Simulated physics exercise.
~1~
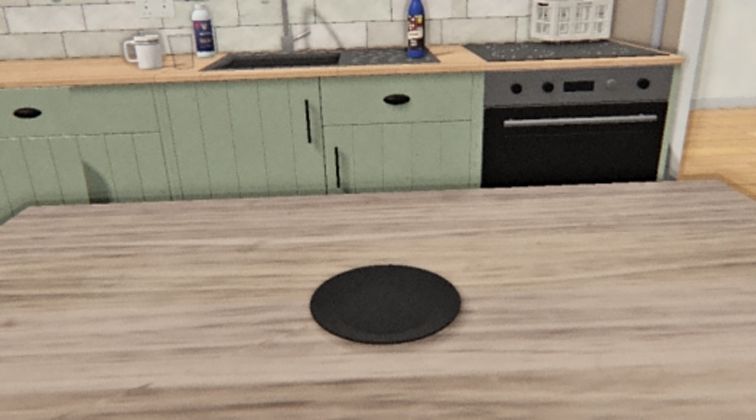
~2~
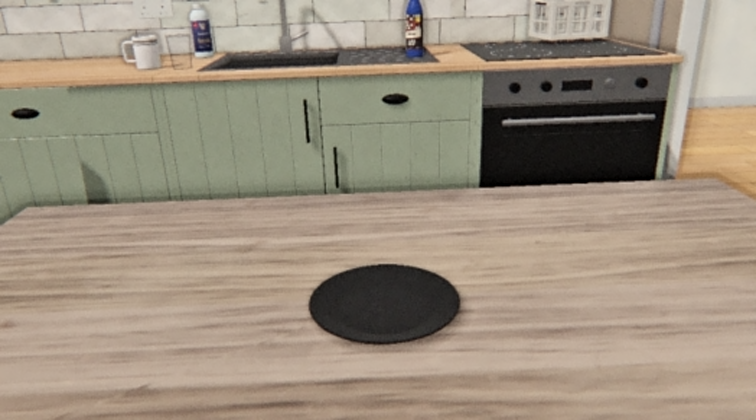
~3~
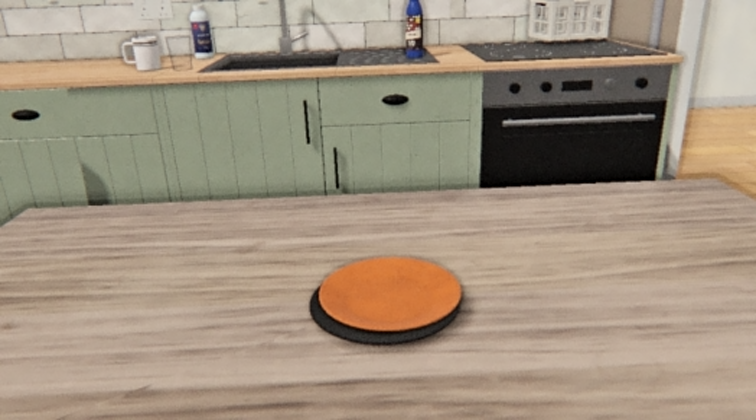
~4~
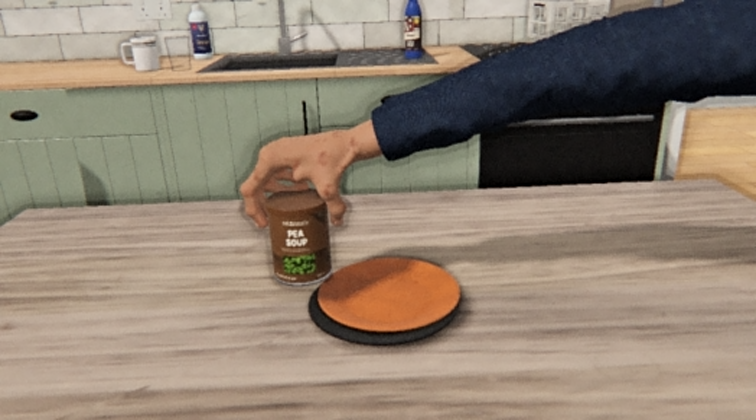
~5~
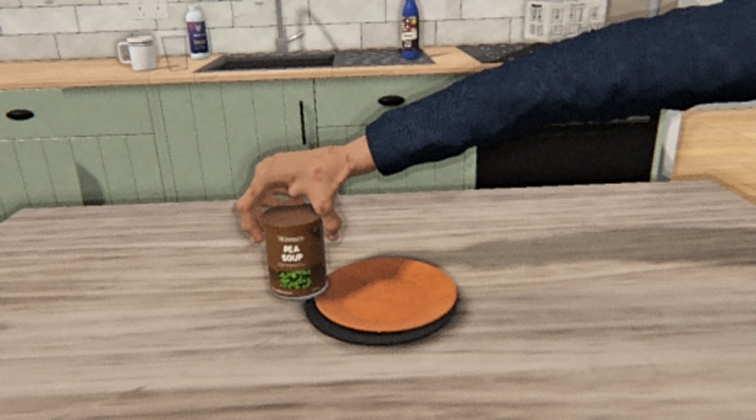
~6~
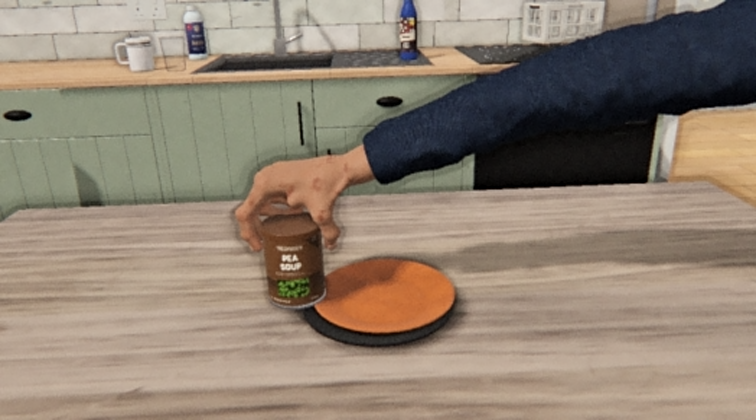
On a kitchen table, an orange disc appears on a black plate and a hand lowers a soup can beside it.
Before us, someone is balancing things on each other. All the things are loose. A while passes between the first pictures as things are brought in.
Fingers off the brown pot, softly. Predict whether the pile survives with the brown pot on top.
It falls over.
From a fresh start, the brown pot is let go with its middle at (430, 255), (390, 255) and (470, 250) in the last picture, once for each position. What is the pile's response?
For the first case the pile survives; for the second, it survives; for the third, it falls over.
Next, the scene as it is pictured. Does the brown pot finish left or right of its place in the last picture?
Pretty clearly in the leftward direction.
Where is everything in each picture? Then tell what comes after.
In the first picture, the last thing is not in view yet; black plate (385, 305).
In the second picture, the last thing is not in view yet; black plate (384, 305).
In the third picture, the last thing is not in view yet.
In the fourth picture, still above its spot; brown pot (300, 237).
In the fifth picture, still above its spot; brown pot (296, 251).
In the sixth picture, in place under the hand; brown pot (294, 260).
Then, 0.30 s later than the last frame, brown pot tilted by 54° near (260, 280).
Then, 0.40 s later than the last frame, brown pot now fallen.
Then, 1.00 s later than the last frame, nothing new.
Then, 2.30 s later than the last frame, brown pot resting near (229, 297).
When it is over, fallen, brown pot; the other 2 as before. End places, in pixels of the last picture, brown pot near (229, 298). The pile comes apart.
